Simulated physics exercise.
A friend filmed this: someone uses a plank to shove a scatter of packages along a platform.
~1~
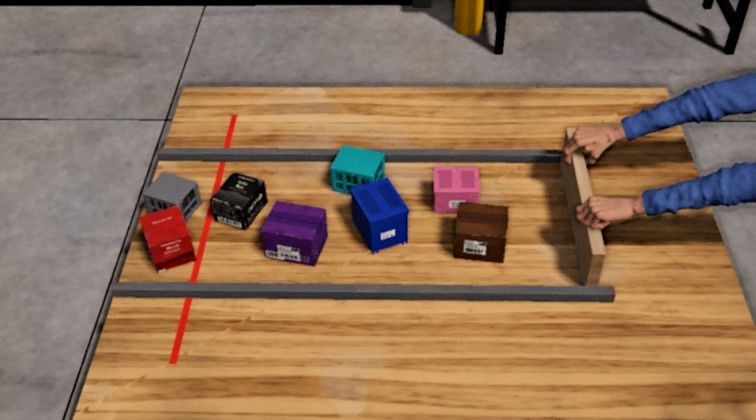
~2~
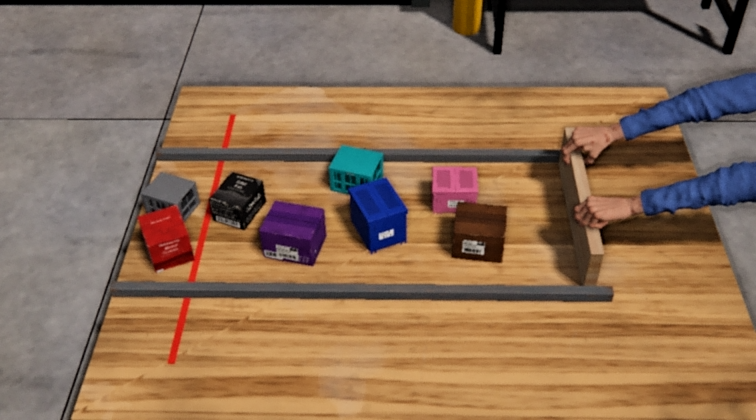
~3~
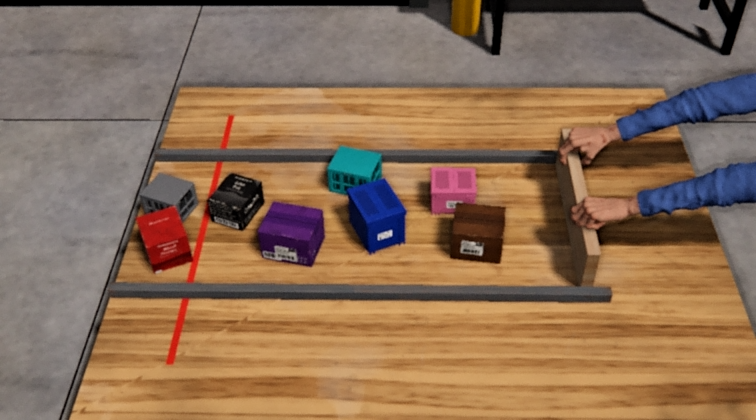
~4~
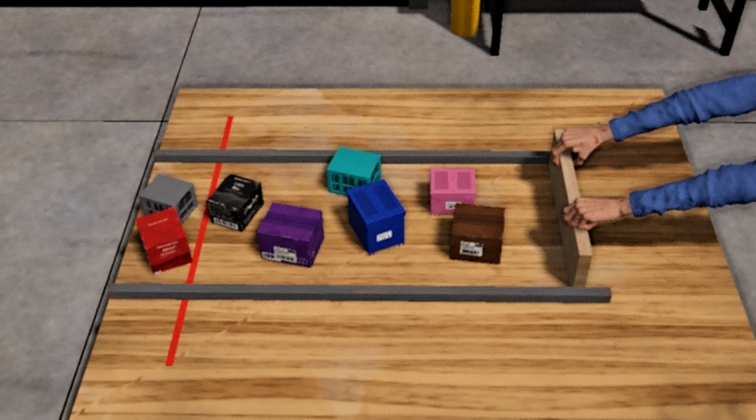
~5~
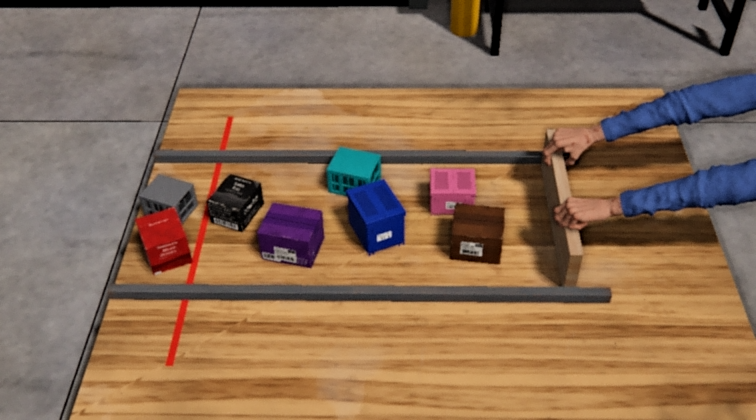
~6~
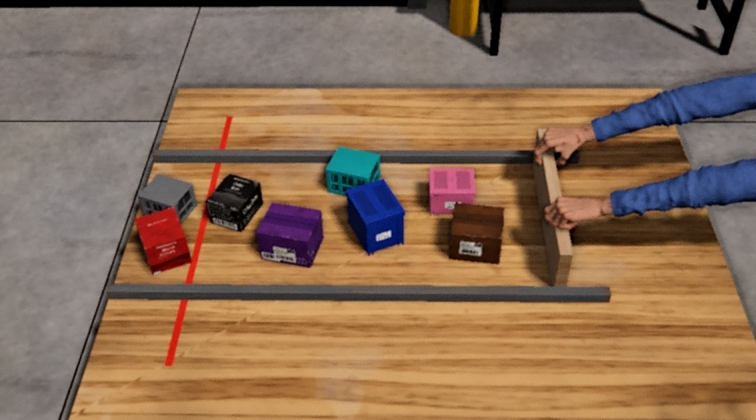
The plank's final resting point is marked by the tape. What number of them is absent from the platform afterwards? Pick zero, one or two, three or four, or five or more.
Three or four of them.
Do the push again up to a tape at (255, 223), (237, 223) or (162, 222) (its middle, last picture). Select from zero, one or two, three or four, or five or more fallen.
Result per tape, in order - just one or two / three or four / five or more.
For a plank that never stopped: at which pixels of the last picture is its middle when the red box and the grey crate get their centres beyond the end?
The middle is at (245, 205) when it's the red box, and at (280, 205) when it's the grey crate.
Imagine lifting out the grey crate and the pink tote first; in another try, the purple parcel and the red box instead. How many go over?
That gives 3 in the first case, then 2 in the second.
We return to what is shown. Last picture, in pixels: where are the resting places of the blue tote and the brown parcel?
In the last picture the blue tote sits at (133, 208) while the brown parcel sits at (170, 235).
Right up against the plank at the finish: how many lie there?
That makes 2.
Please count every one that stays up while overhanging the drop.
That'd be 3.
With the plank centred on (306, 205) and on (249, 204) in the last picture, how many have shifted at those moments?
First 8, then 8.
Early on, none off yet; grey crate at rest near (168, 200); red box at rest near (163, 241); black box at rest near (235, 202).
A while later, none off yet; grey crate travelled about its own width near (124, 203); red box travelled about its own width near (128, 252); black box travelled about its own width near (164, 202).
Finally, the number that fall off is three or four; lost, black box, red box and grey crate.
